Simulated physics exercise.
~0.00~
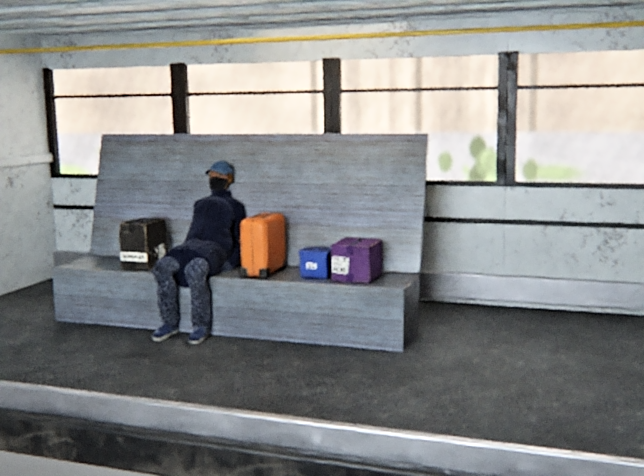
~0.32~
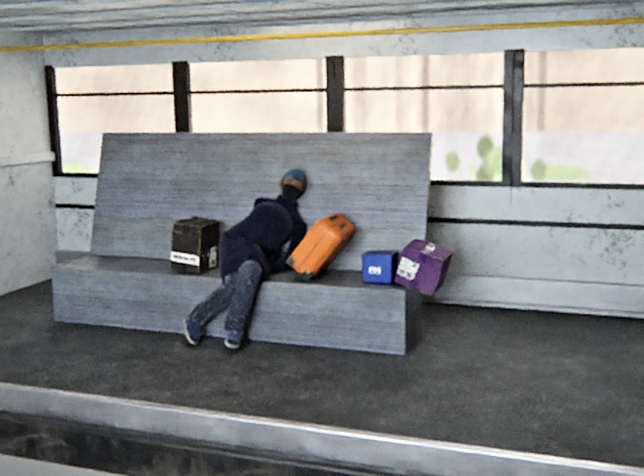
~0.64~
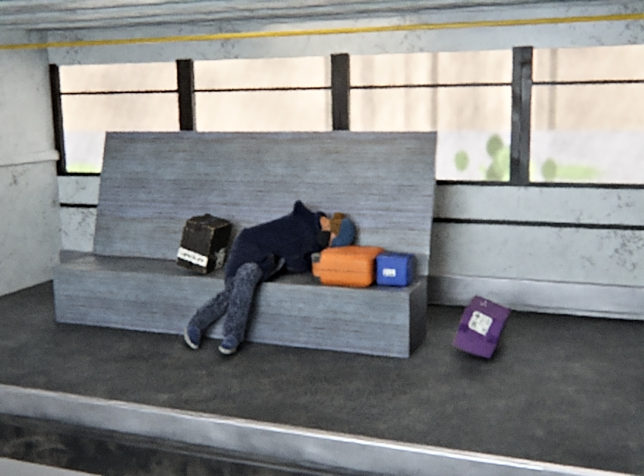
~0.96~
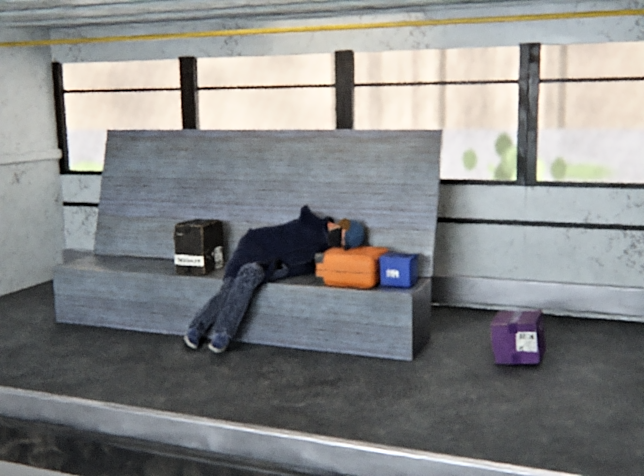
Inside a tram with wide windows, a person in dark clothes and a blue cap sits slumped on a grey bench, with a black pack to the left and an orange case, a blue tub and a purple holdall to the right. The sleeper and the luggage lurch rightward, the orange case leaning over and the holdall tipping at the bench's end. The holdall drops off, turning as it goes, while the case falls onto its side against the tub and the black pack leans. The pack settles upright, the sleeper lies slumped sideways behind the orange case, legs trailing over the front, and the holdall ends on the floor.
